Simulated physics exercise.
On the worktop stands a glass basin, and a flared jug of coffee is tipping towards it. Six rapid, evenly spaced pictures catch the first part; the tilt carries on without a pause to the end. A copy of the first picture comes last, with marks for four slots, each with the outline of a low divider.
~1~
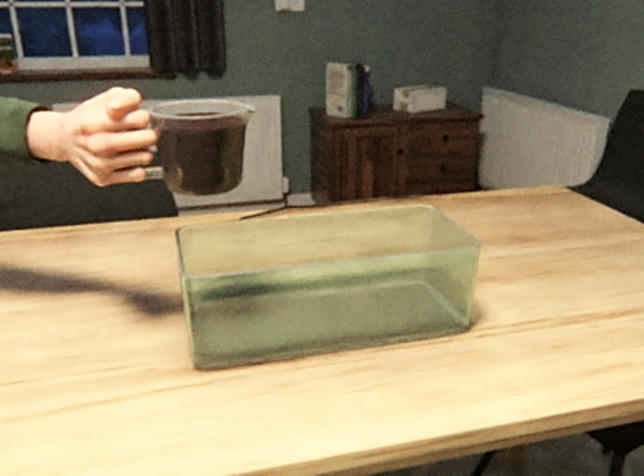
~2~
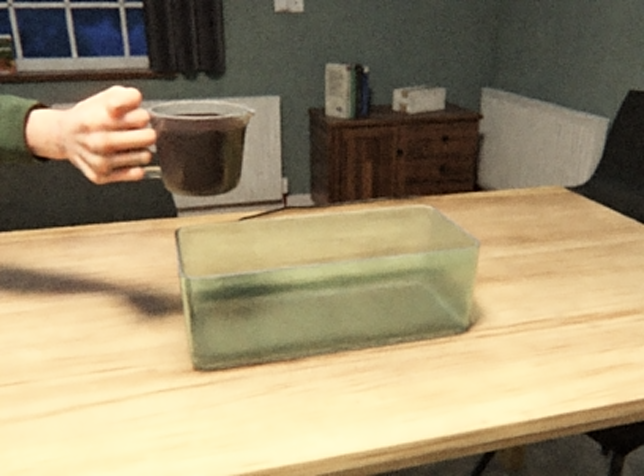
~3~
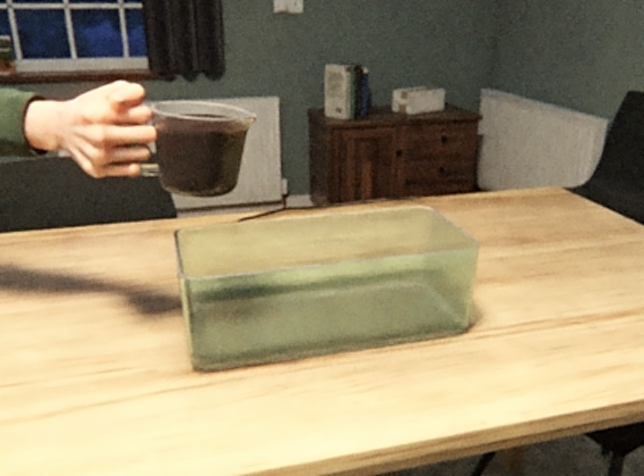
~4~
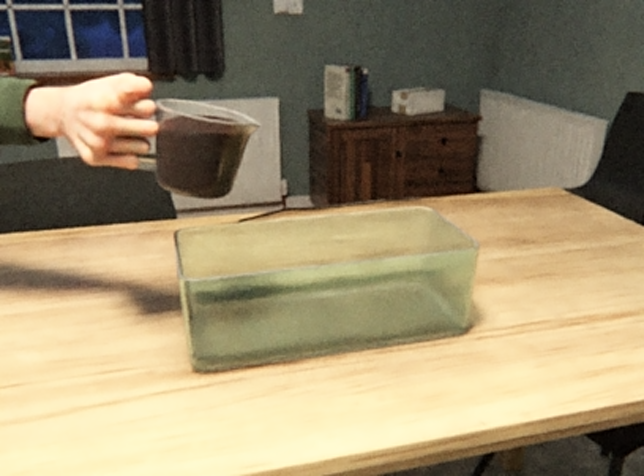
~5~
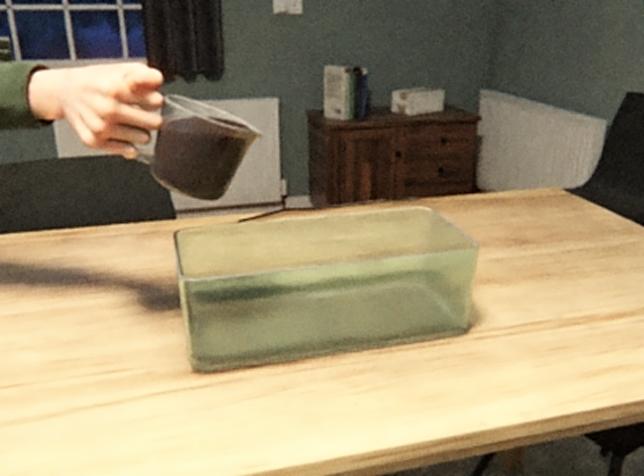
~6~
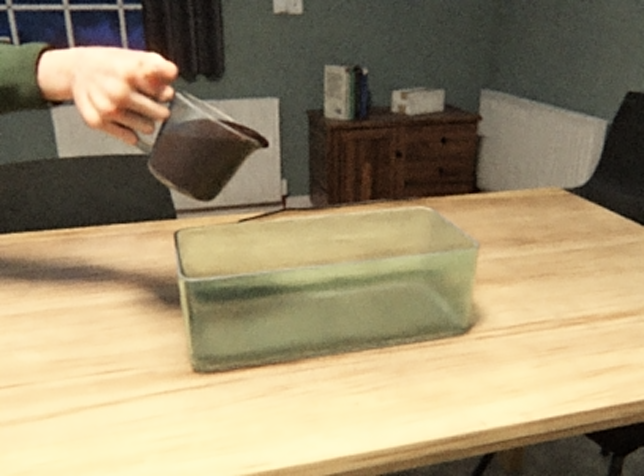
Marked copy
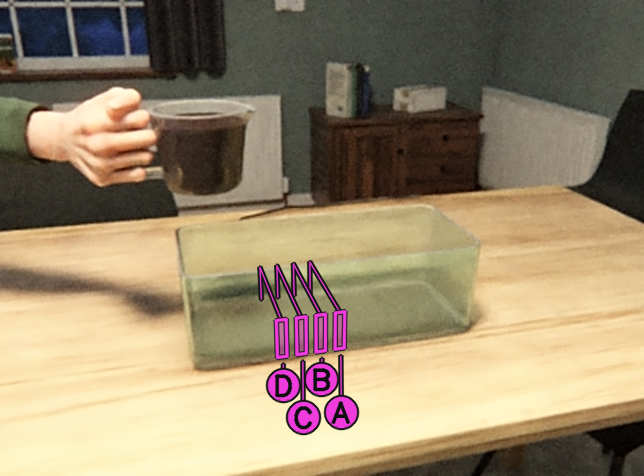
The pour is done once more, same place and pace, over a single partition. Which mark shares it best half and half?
B.
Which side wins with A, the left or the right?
The left one.
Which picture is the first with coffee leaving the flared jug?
In picture 6.
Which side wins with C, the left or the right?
The right side.
On the marked copy, A at (340, 355); B at (322, 358); C at (302, 361); D at (283, 364).
With A, about 90 % ends left of the wall and 8 % right of it.
With B, about 51 % ends left of the wall and 48 % right of it.
With C, about 8 % ends left of the wall and 92 % right of it.
With D, about 3 % ends left of the wall and 96 % right of it.
